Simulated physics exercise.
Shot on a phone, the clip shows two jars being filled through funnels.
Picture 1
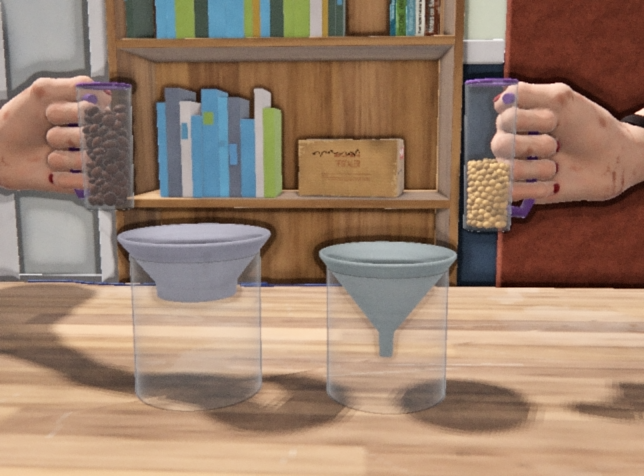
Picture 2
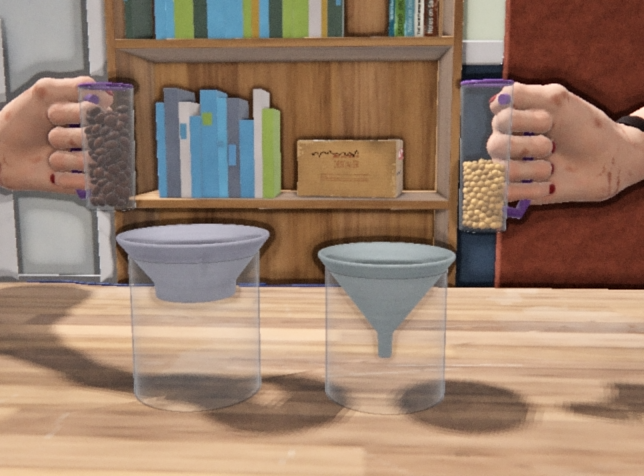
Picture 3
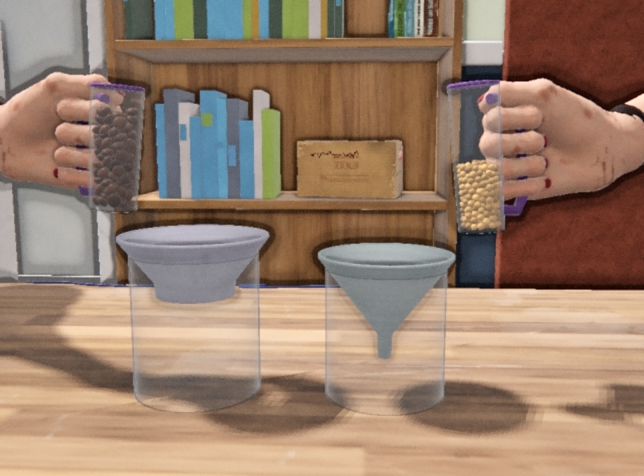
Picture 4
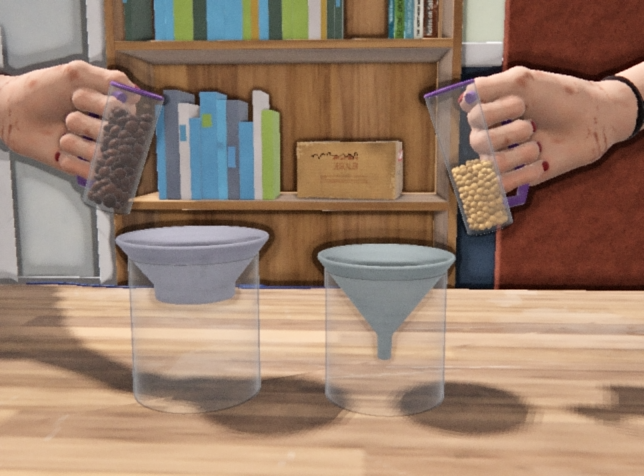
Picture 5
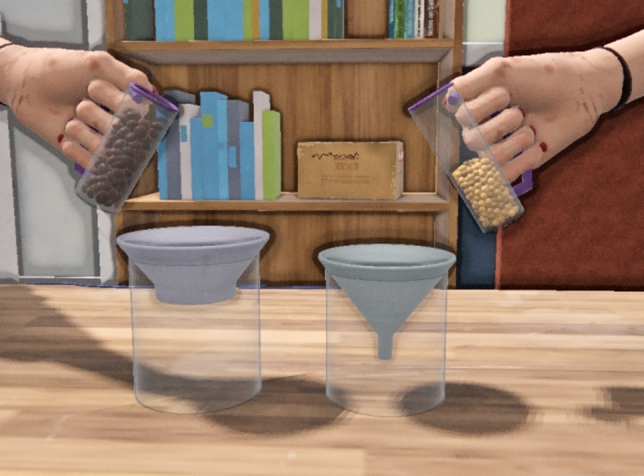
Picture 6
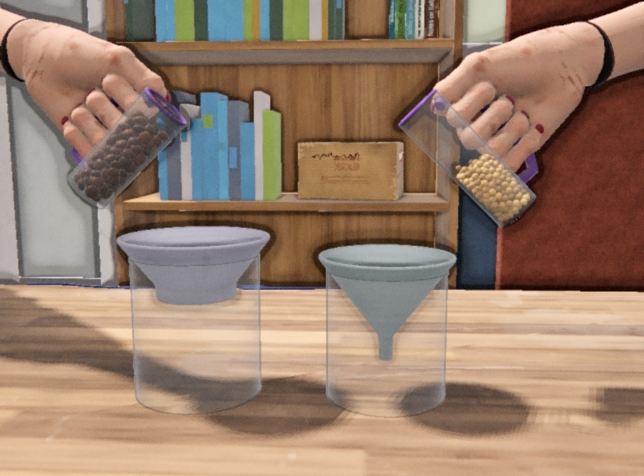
Two hands, one at each side, hold clear purple-trimmed cups, dark brown pieces in the left and pale beige beads in the right, before a wooden bookshelf seen straight on. On the wooden table below, a wide-necked lavender funnel and a narrow-necked grey-green funnel sit in clear jars. The hands shift slightly inward, then steadily tilt both cups toward each other, while the camera stays still.
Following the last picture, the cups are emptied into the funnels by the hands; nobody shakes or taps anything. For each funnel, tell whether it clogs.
Left: No. Right: Yes.
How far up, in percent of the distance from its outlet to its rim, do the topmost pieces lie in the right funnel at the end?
Near 70 %.
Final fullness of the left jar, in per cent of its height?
I'd say close to 10 in a hundred.
Then, 0.29 s on from there, left, the whole lot still in the cup; right, the whole lot still in the cup.
Then, 0.59 s on from there, left, all but a few still in the cup, only a few in or over the funnel; right, the whole lot still in the cup.
Then, 0.96 s on from there, left, near half still in the cup, near a quarter in or over the funnel, near a quarter down in the jar; right, near a third still in the cup, near two thirds in or over the funnel.
In the end, left, the whole lot down in the jar; right, all but a few stuck in the funnel, only a few down in the jar.
